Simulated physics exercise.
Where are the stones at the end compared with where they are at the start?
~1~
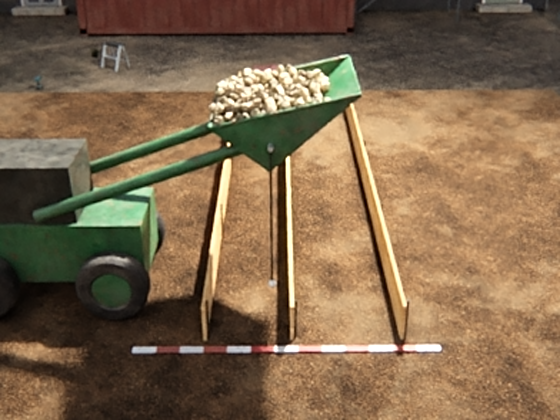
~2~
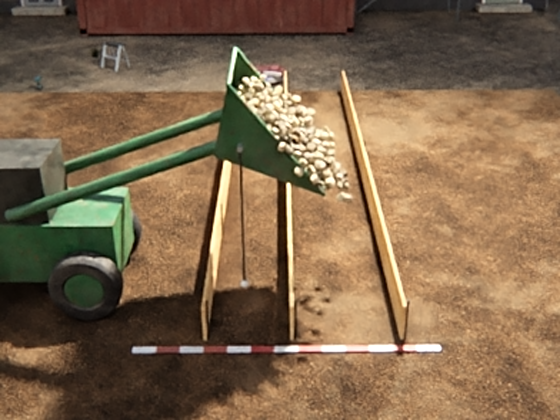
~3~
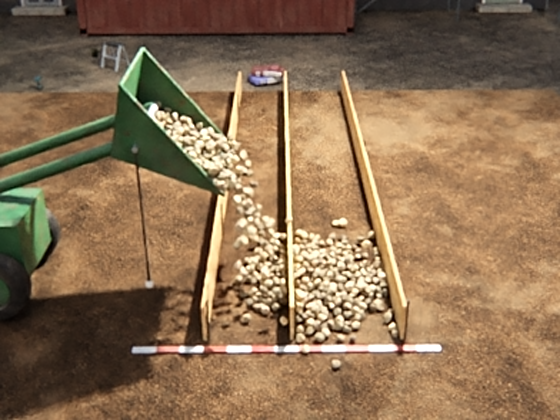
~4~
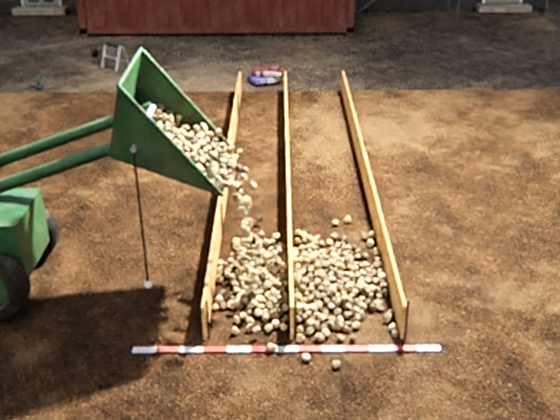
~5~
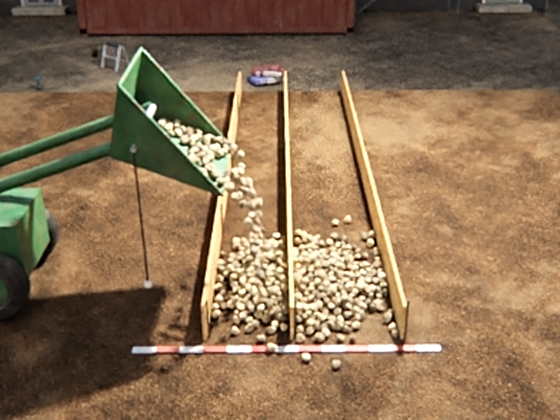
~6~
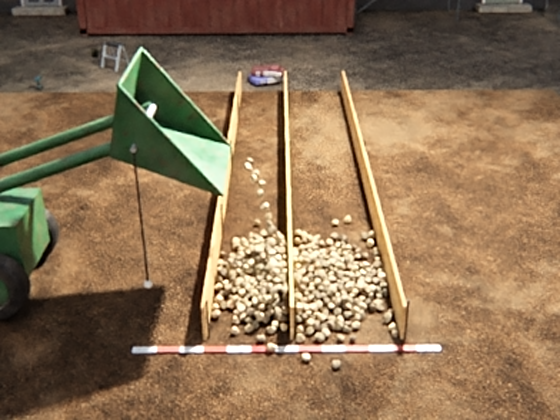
At the start the stones are heaped in the raised green bucket. By the end they lie lower down, piled on the ground in the two bays between the boards, with a last few still falling into the left bay.
